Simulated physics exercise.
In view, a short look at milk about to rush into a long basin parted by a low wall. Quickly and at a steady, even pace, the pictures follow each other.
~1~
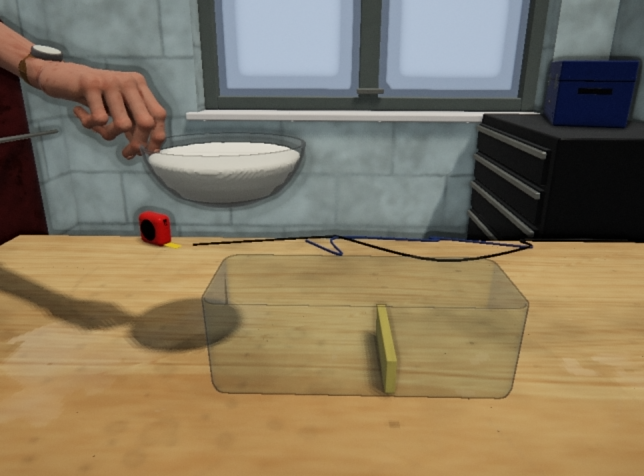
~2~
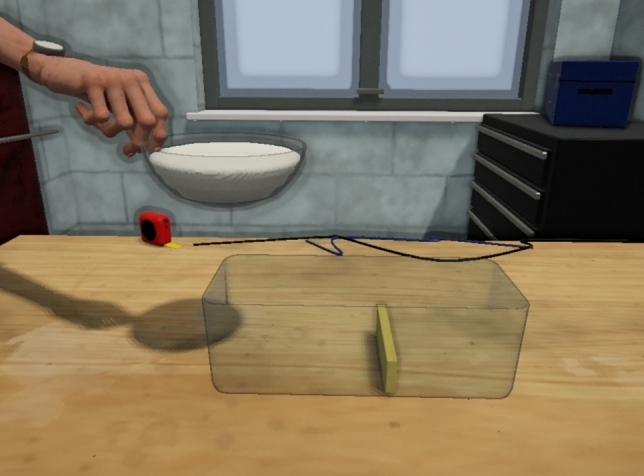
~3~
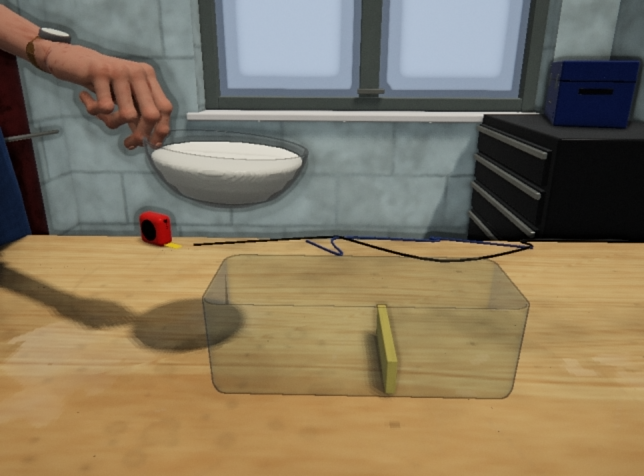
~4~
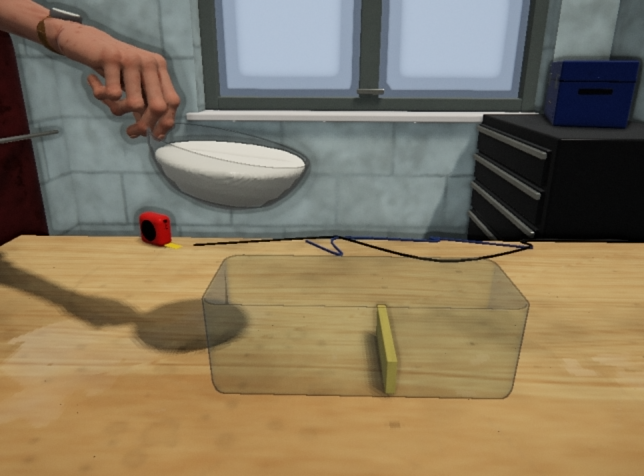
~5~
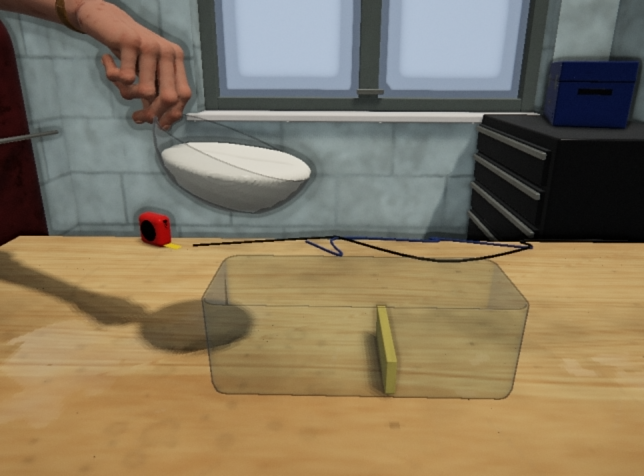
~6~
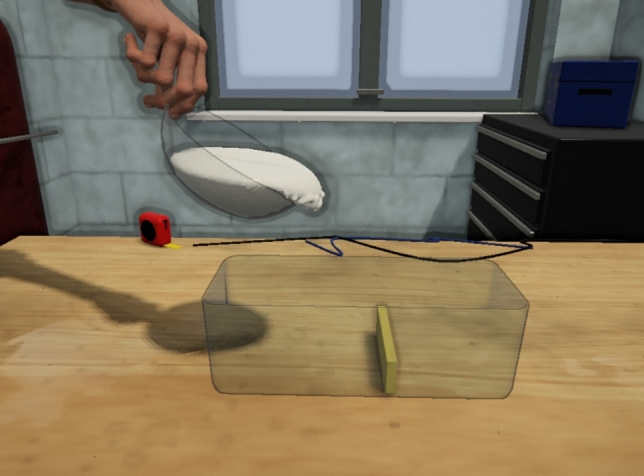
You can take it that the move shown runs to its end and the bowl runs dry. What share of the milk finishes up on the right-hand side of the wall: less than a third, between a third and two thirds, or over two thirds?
Seems the share right of the wall never gets to a third.
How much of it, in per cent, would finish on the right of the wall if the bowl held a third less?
About 10 percent.
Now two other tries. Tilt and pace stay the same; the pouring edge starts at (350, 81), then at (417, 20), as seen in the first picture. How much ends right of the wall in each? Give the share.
About 55 % the first time, about 70 % the second.
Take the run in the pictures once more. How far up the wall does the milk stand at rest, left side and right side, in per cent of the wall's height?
Near 50 in a hundred to the left, 10 to the right.
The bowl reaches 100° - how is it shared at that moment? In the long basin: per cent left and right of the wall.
Left: Roughly 85 %; right: Roughly 0 %.
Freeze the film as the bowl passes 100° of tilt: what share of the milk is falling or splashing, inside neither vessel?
I'd reckon some 10 per cent.
A moment on, the tilt is 100° and 2 per cent is still to pour, 85 is left of the wall and 1 right of it.
Next, the tilt is 119° and 0 per cent is still to pour, 83 is left of the wall and 11 right of it.
Then the tilt is 119° and 0 per cent is still to pour, 82 is left of the wall and 13 right of it.
Later the tilt is 119° and 0 per cent is still to pour, 82 is left of the wall and 13 right of it.
In the end 82 per cent lies left of the wall, 13 right of it and 5 outside.
